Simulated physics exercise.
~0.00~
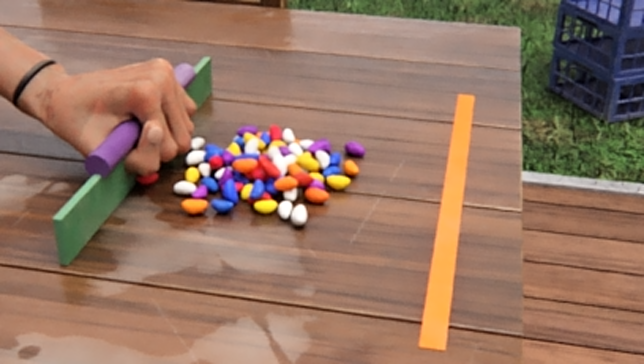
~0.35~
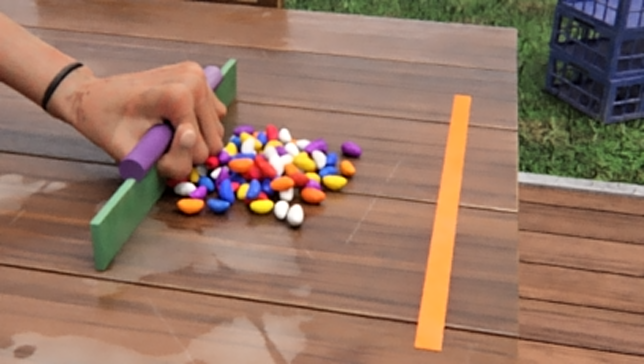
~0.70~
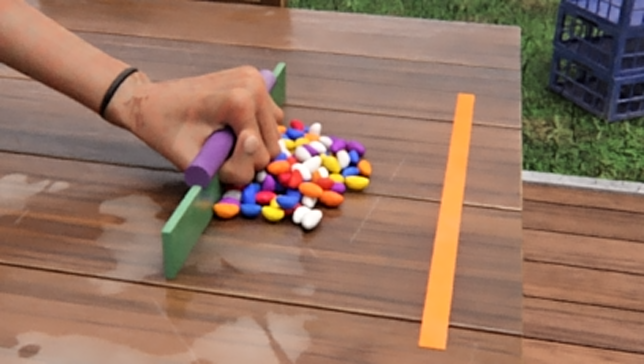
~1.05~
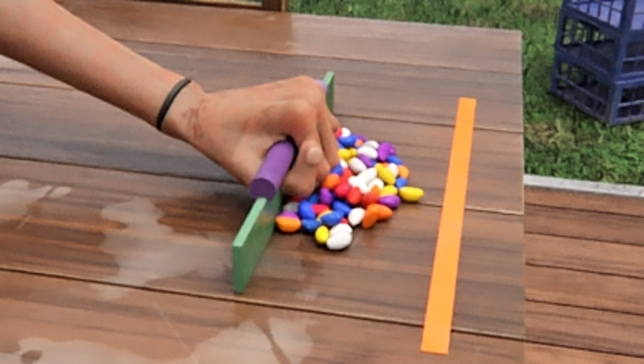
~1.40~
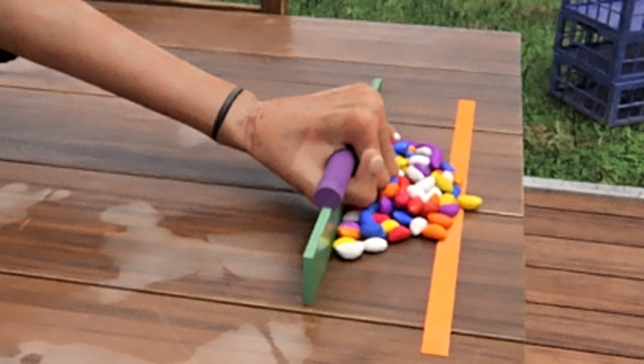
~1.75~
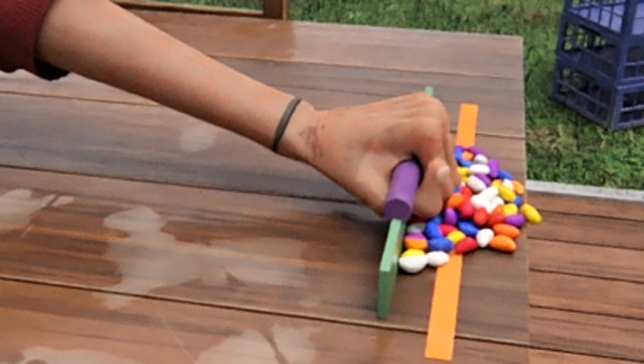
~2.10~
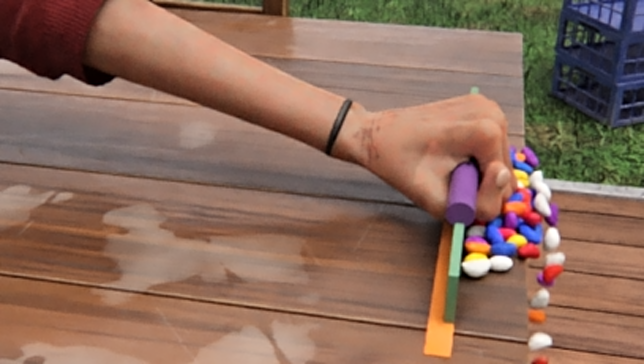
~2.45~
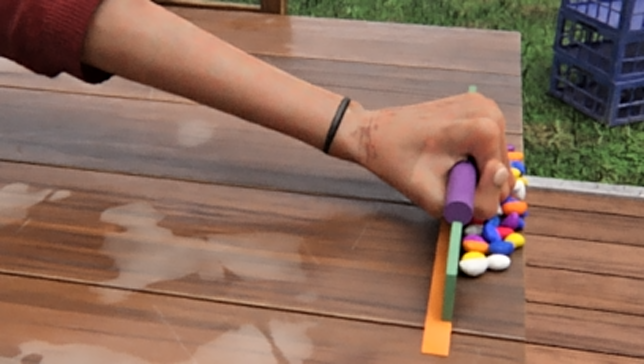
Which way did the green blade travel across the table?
The green blade moved to the right, pushed along by the hand until it reached the orange strip.
A hand gripping a purple handle pushed a green scraper rightward across a wet wooden table, driving a heap of colourful pebbles past an orange strip. The scraper stopped at the strip as some pebbles spilled off the edge, leaving others beside the blade.
